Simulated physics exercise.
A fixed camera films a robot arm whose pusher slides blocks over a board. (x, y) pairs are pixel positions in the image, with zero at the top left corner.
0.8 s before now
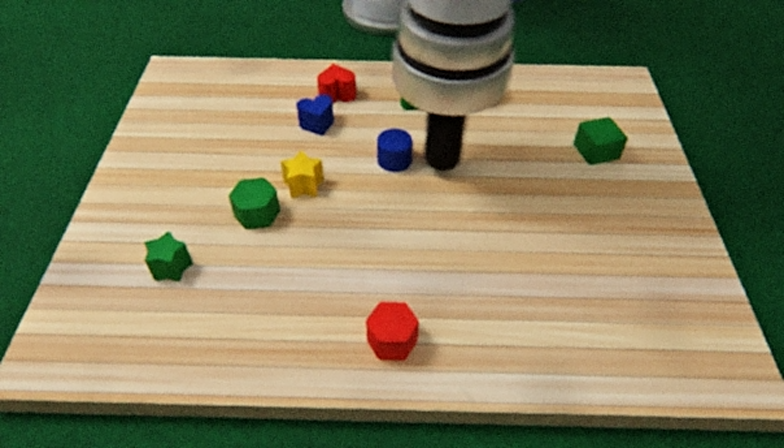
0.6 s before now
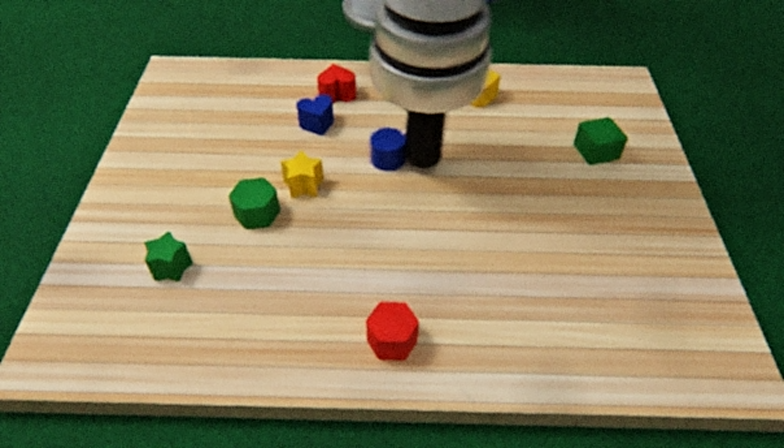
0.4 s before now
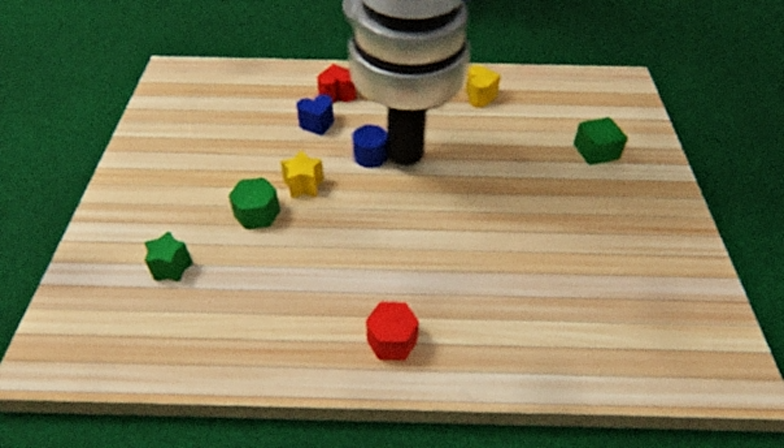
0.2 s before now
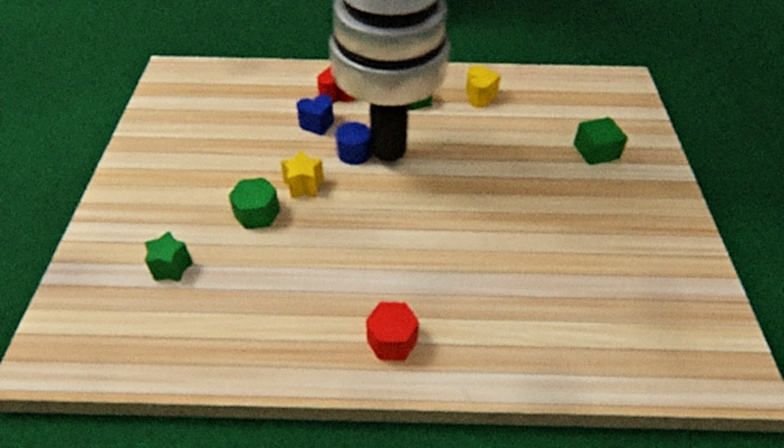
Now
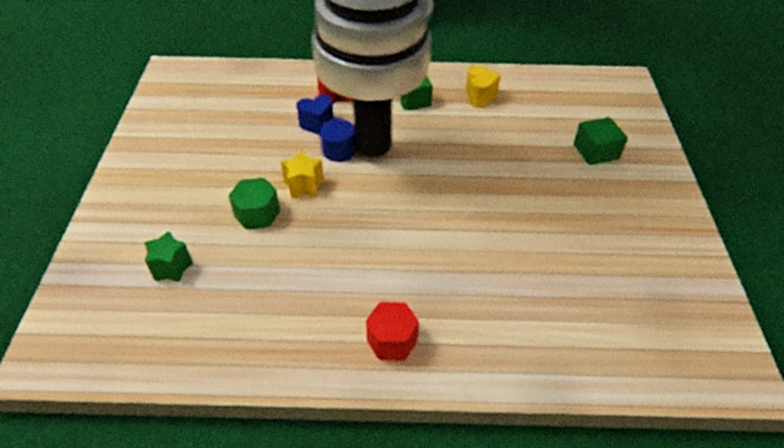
Black-tipped robot arm pushing a blue cylinder left across a striped wooden board, towards a blue heart-shaped block, among other coloured blocks.
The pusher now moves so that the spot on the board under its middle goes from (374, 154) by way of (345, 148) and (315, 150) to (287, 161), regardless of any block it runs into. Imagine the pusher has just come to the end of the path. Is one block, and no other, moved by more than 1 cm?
Answer: Yes.
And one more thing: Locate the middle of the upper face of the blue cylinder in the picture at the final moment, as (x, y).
The centre of its top will be at (254, 127).
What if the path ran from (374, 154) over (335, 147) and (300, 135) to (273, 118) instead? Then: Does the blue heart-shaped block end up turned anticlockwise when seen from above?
That would be a no.
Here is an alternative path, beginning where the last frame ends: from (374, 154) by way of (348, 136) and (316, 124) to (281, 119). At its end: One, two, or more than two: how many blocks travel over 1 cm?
2 blocks.
The first path, step by step. Halfway along, pusher (328, 140); blue cylinder (291, 126).
At the end, pusher (286, 152); blue heart-shaped block still; blue cylinder (254, 127).
